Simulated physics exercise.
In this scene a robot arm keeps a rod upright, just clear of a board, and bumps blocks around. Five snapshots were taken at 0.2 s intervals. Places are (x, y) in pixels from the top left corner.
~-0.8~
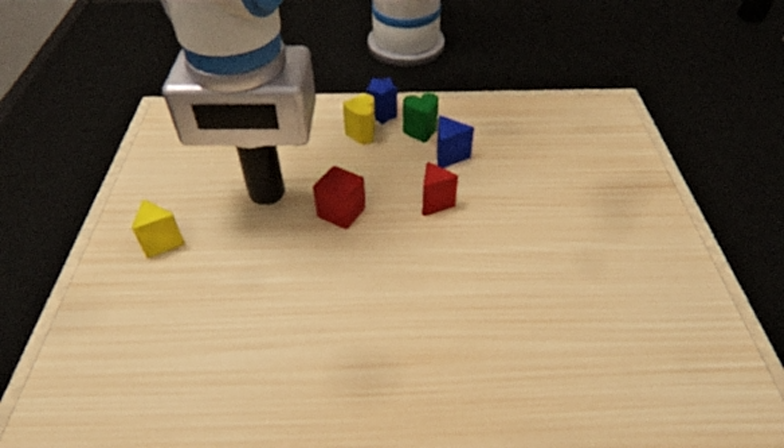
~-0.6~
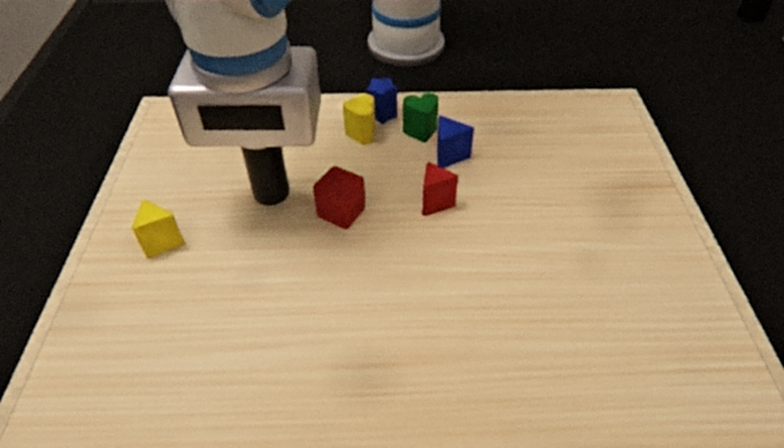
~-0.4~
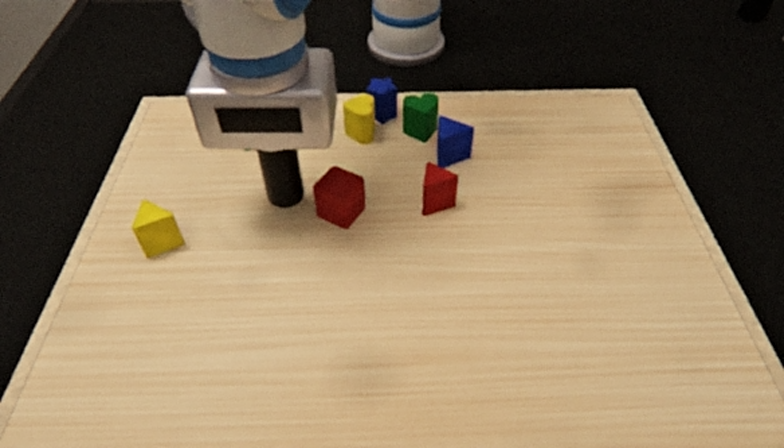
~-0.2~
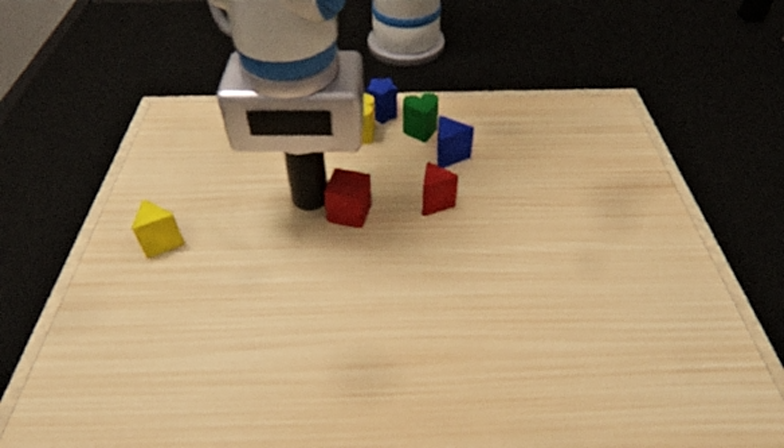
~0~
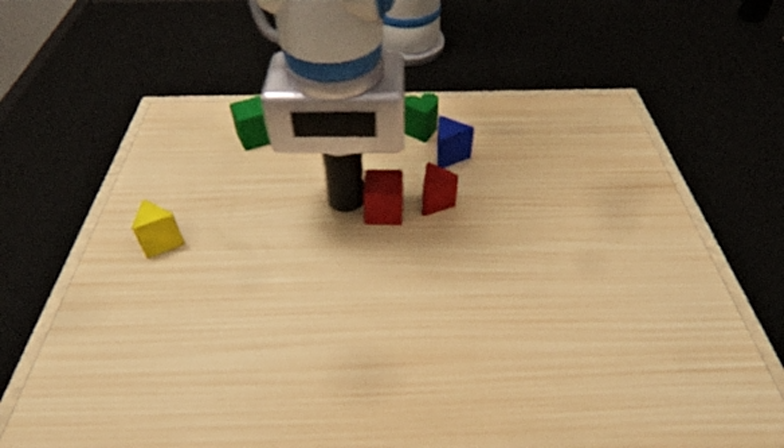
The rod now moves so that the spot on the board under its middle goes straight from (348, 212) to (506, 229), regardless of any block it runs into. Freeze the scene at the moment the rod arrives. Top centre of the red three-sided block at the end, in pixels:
The centre of its top face lies at (509, 151).
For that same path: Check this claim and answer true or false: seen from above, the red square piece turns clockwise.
This is false.
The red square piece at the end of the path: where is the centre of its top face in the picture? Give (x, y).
The red square piece ends near (514, 173).
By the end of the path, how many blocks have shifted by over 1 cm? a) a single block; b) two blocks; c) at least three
b: Two blocks.
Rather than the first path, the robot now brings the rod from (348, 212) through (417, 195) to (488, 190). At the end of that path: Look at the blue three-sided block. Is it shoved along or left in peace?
The blue three-sided block will stay where it stands.
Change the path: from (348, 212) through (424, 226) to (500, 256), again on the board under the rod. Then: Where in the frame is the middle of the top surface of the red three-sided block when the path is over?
It comes to (483, 162).
On the path given first. One third of the way, rod at (400, 207); red square piece at (438, 182), turned 20° anticlockwise; red three-sided block at (463, 169), turned 25° anticlockwise.
Two thirds of the way, rod at (454, 213); red square piece at (489, 179), turned 50° anticlockwise; red three-sided block at (498, 159), turned 55° anticlockwise.
At the end, rod at (508, 218); red square piece at (514, 173), turned 75° anticlockwise; red three-sided block at (509, 151), turned 80° anticlockwise.
